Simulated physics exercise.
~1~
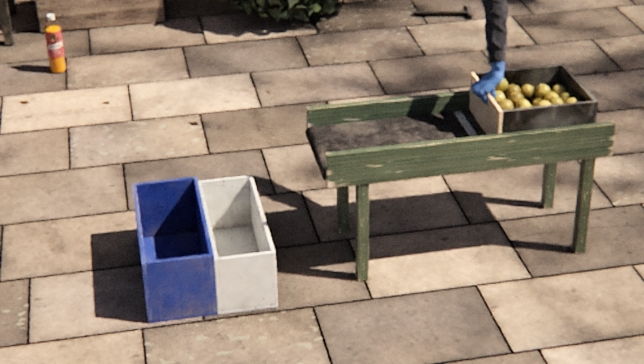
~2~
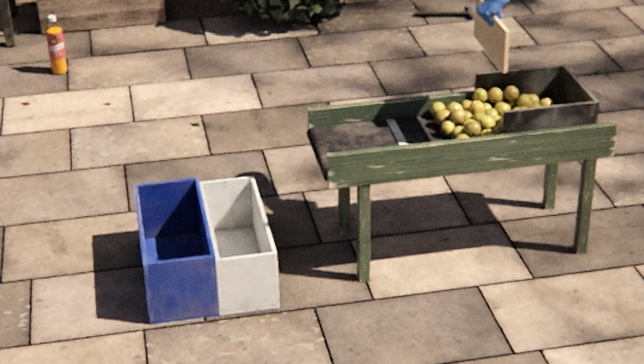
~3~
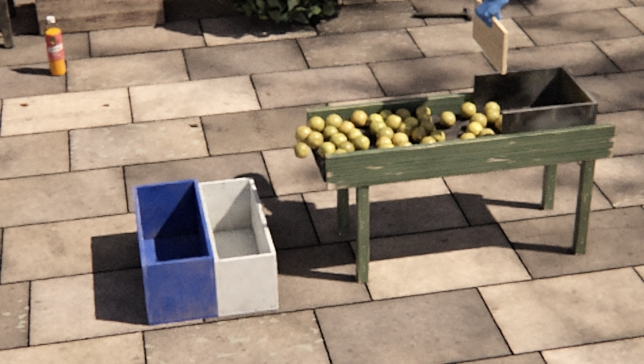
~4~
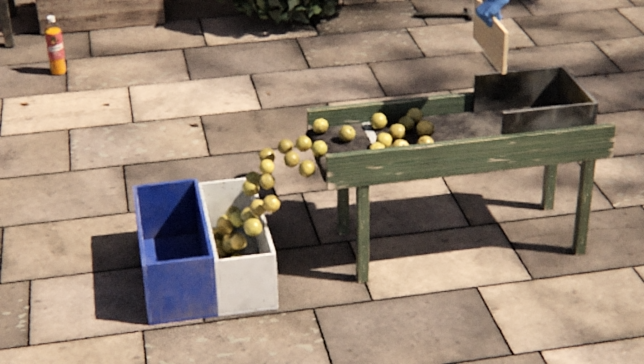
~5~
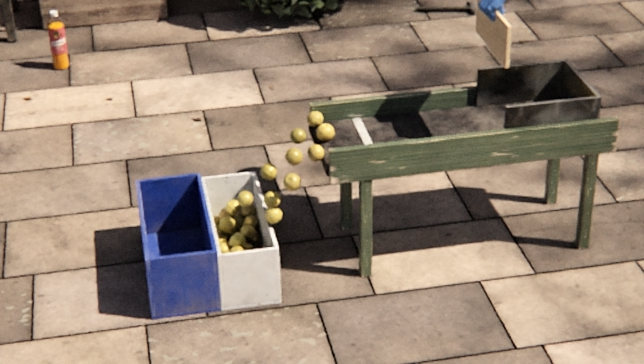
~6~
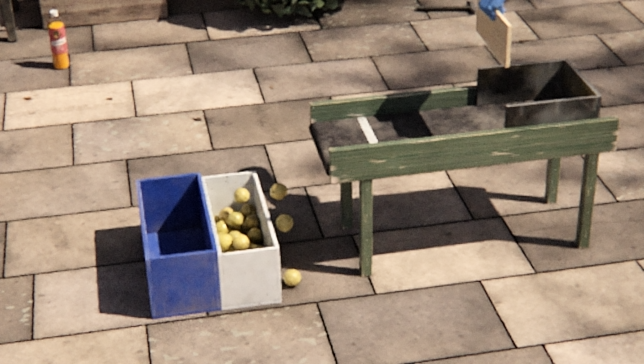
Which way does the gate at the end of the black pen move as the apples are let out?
The gate moves up, raised clear of the pen by a blue-gloved hand.
On sunny paving, a gloved hand lifts a gate and yellow apples ride a belt into a white tub, a few missing.
